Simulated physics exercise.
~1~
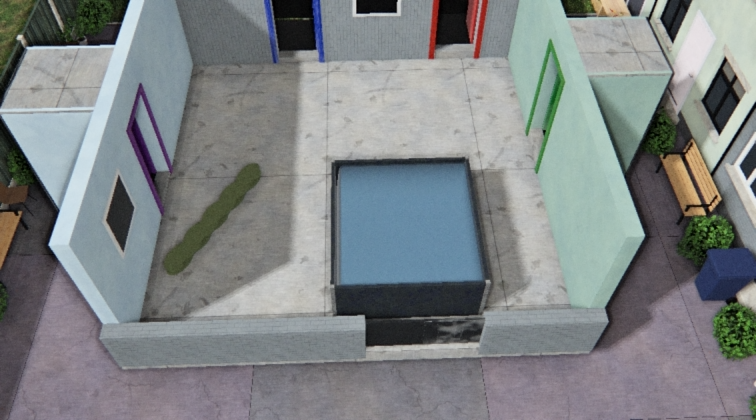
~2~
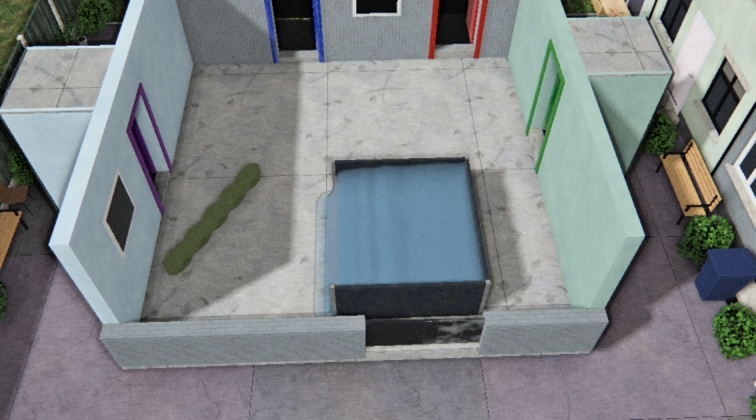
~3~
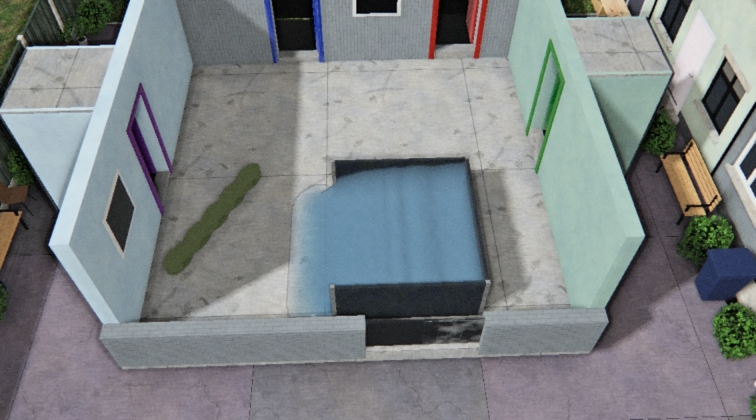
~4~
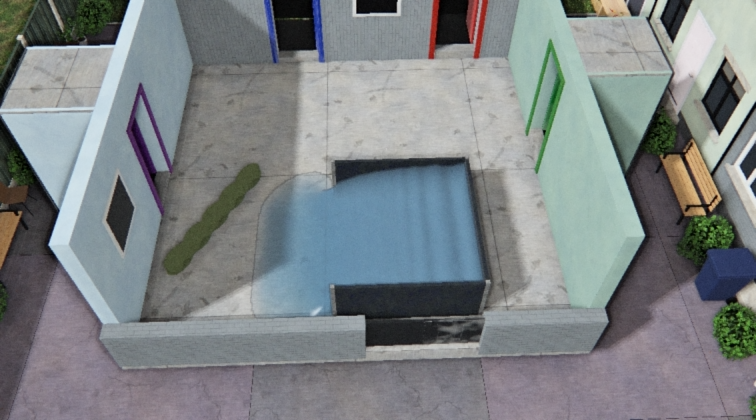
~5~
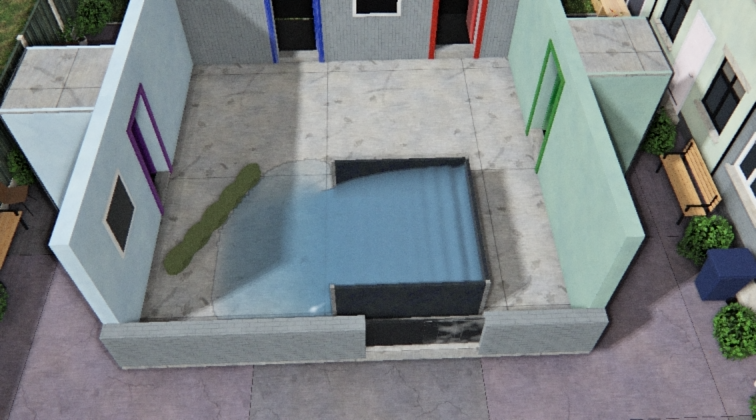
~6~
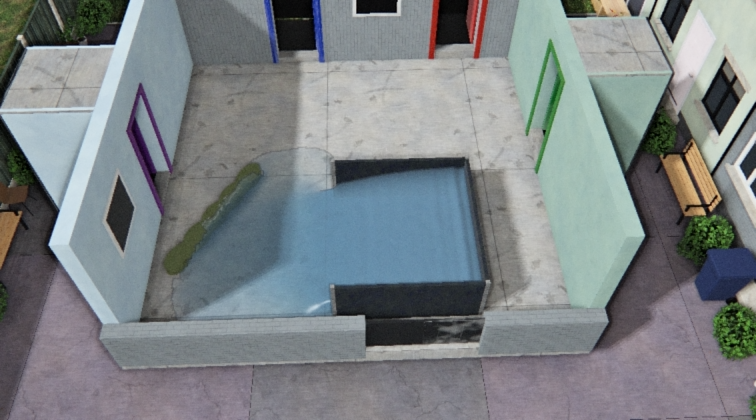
The footage shows a dark-walled tank of blue water in a roofless court with coloured doorways; its left side opens and water pours out, spreading leftward across the paved floor until it reaches a low, diagonal green hedge.
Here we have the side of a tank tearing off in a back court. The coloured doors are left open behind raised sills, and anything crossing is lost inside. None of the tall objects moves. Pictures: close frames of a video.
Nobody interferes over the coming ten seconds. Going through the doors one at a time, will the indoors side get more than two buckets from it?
Red door: No more than two buckets; blue door: More than two buckets; green door: No more than two buckets; purple door: More than two buckets.
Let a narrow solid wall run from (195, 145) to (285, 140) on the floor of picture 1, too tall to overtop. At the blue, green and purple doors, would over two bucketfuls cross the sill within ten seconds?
At the doors, blue comes in under, green comes in under, purple comes in over.
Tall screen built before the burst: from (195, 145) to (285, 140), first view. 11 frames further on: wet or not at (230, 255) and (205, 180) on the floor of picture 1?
As listed: Covered, under water.
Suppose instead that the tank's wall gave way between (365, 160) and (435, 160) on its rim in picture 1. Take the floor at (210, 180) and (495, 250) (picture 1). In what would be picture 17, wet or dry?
Still dry, Still dry.
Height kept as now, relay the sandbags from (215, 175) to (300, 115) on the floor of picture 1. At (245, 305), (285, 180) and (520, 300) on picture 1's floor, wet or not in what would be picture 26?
As listed: Submerged, submerged, spared.
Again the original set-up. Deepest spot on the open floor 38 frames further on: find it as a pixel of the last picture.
Roughly at pixel (509, 62).
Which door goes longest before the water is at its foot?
Answer - the green-painted one.
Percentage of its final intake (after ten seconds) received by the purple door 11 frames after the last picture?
It comes to around 15 percent of the ten-second total.
A moment on, water covers 30 % of the floor; the red door not reached, the blue door not reached, the green door not reached, the purple door not reached.
Next, water covers 45 % of the floor; the red door not reached, the blue door not reached, the green door not reached, the purple door under two buckets in.
Then, water covers 55 % of the floor; the red door not reached, the blue door wet at the sill, nothing in, the green door not reached, the purple door over two buckets in.
Later, water covers 85 % of the floor; the red door wet at the sill, nothing in, the blue door over two buckets in, the green door wet at the sill, nothing in, the purple door over two buckets in.
In the end, water covers 95 % of the floor; the red door wet at the sill, nothing in, the blue door over two buckets in, the green door wet at the sill, nothing in, the purple door over two buckets in.
